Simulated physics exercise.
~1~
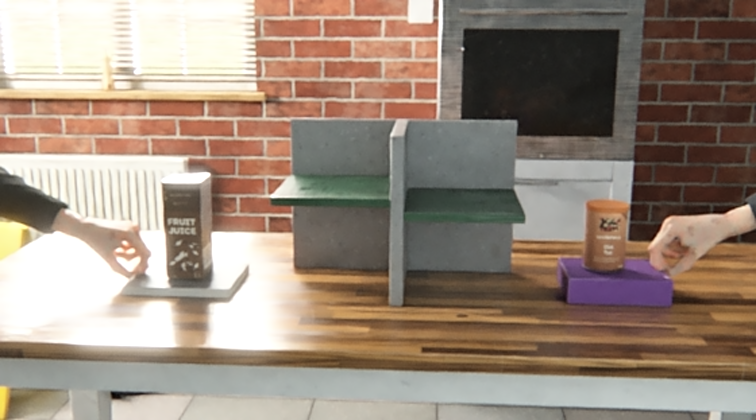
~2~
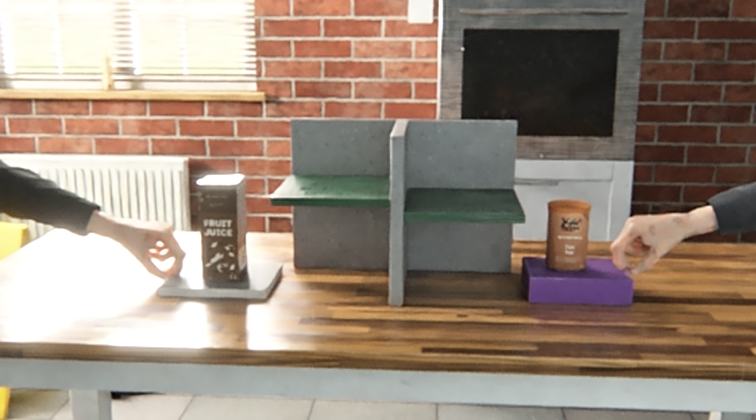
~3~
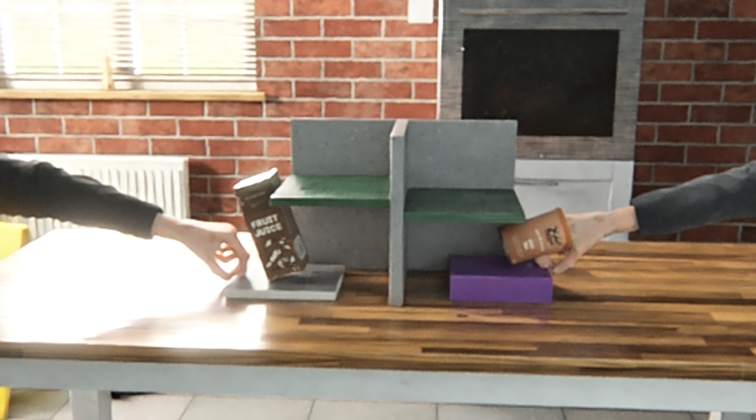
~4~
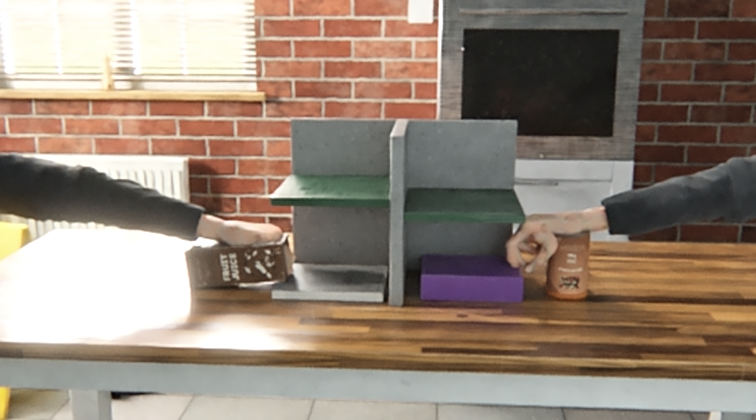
Two hands slide loaded trays under green shelves, which knock the carton and tin off.
